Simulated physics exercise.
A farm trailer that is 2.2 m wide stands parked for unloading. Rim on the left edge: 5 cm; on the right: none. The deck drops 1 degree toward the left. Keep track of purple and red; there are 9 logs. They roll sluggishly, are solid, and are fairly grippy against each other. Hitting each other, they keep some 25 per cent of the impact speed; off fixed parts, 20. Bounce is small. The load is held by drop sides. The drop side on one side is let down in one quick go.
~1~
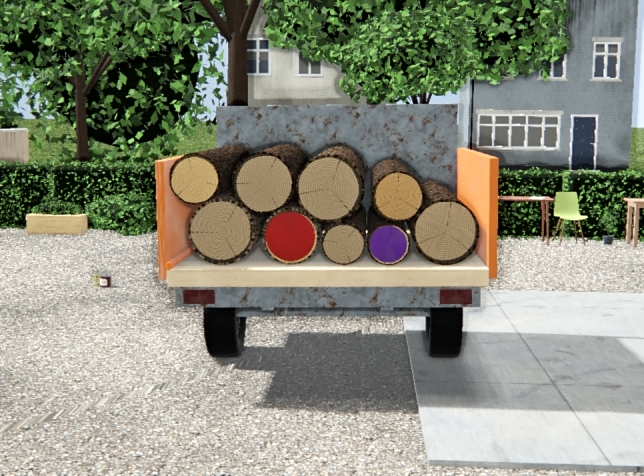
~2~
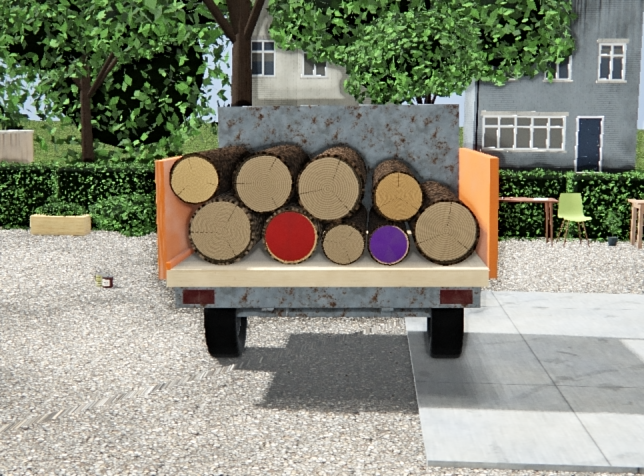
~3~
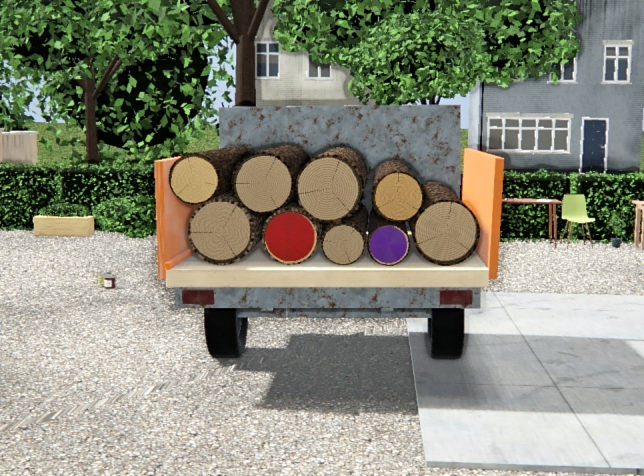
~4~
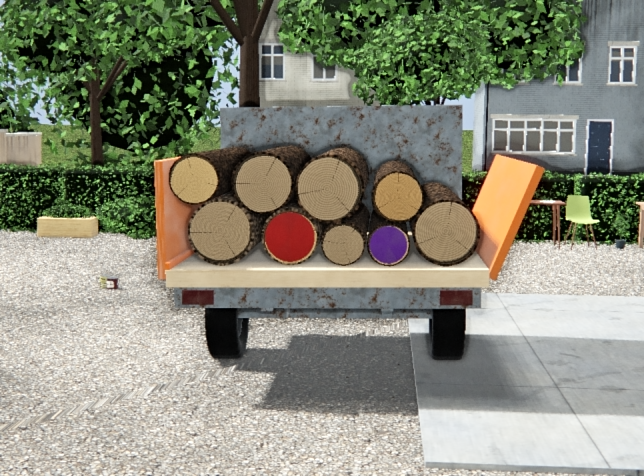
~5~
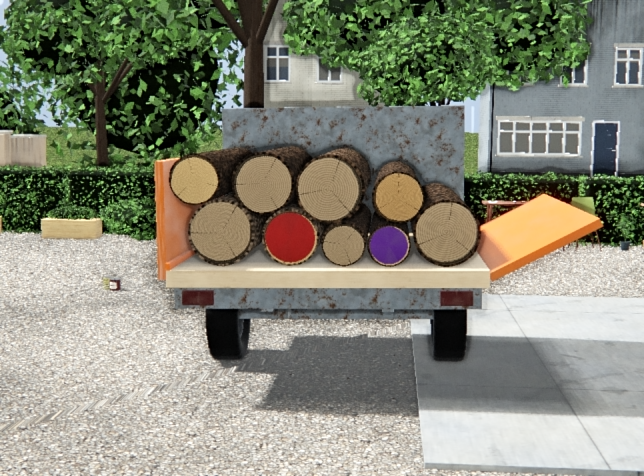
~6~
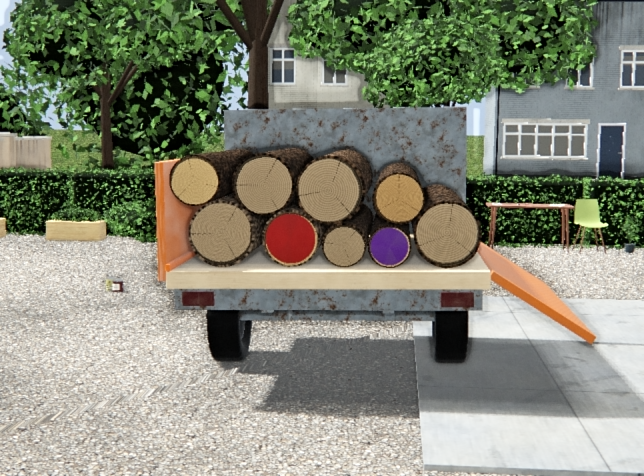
The orange board on the right side of a farm trailer, seen from behind on a gravel yard, swings outward and down until it slants below the deck over pale paving. Nine logs, one red-ended and one purple-ended in the bottom row, lie stacked and practically still beside the upright left board. Behind them, the trees, hedge and grey house shift slightly rightward as the camera moves slightly.
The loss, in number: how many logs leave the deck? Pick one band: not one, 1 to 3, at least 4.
Not one.
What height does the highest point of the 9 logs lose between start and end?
Some 0 centimetres.
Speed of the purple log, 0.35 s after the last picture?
Its speed is roughly 0.0 m/s.
Another 0.3 s on from the last picture, purple is on the deck, 70 cm from the right edge; red is on the deck, 85 cm from the left edge; 0 of 9 are off.
In the end (0.8 s after the last picture), purple is on the deck, 70 cm from the right edge; red is on the deck, 85 cm from the left edge; 0 of 9 are off.
